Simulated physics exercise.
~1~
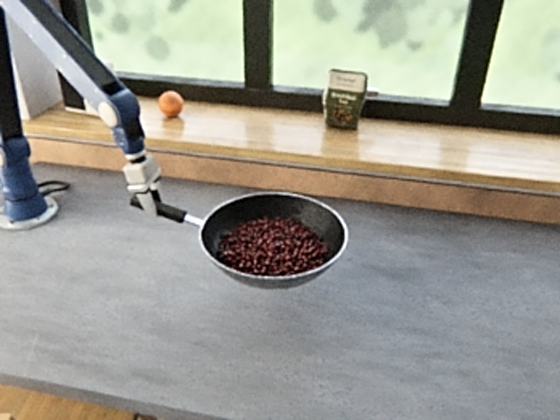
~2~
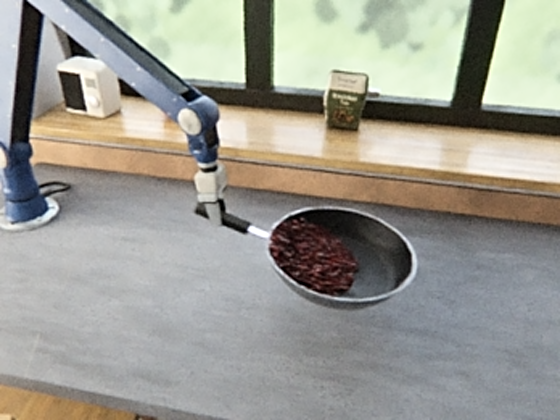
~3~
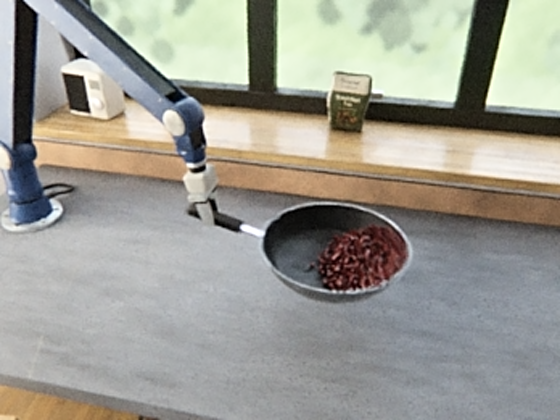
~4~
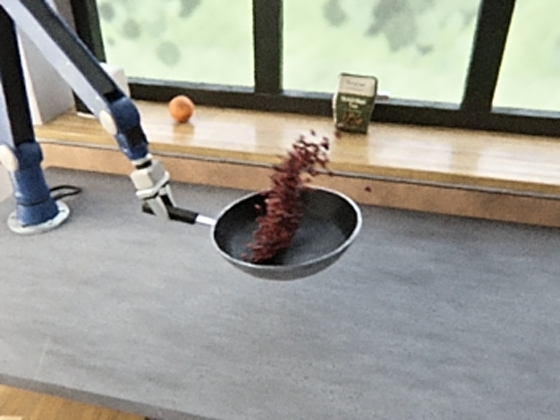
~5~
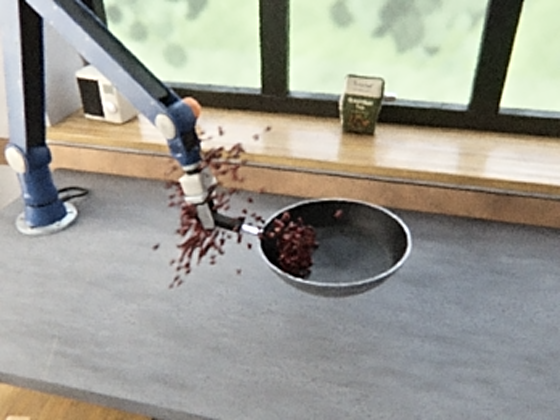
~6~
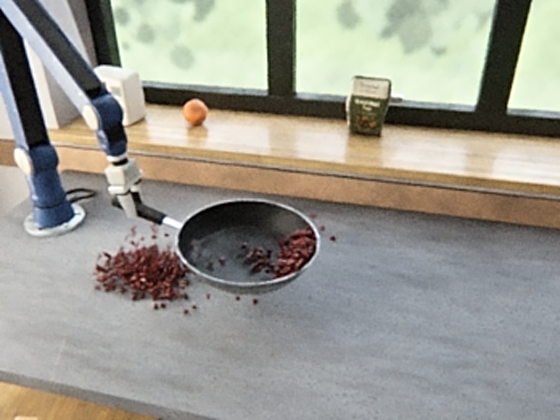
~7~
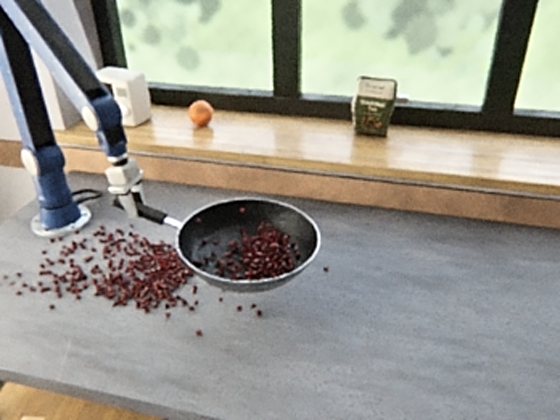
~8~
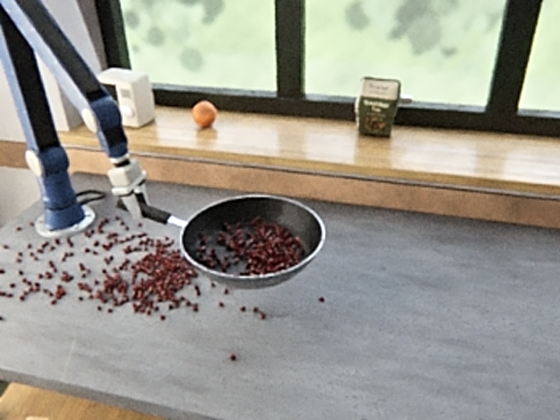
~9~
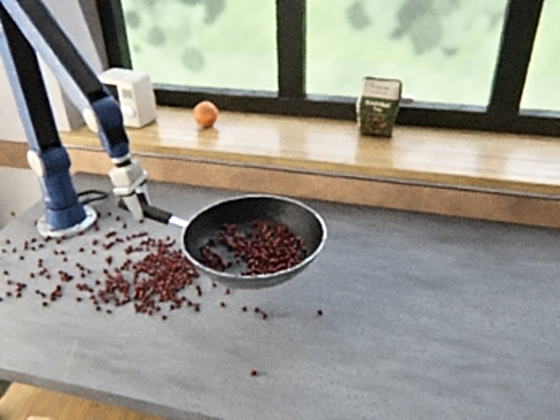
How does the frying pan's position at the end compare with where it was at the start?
The frying pan ends up slightly farther to the left than where it started, at about the same height in view.
A blue robot arm holds a dark frying pan heaped with small red beans above a gray counter, beside a windowsill. It swings the pan to the right, and the beans slide first toward the handle side, then across to the far side. As the pan jerks back left, the beans rise in a tall plume. The pan moves right again, and many beans fly over the handle and around the arm's gripper. They land and scatter across the counter at the left while the pan draws back and stops, still holding a smaller pile.
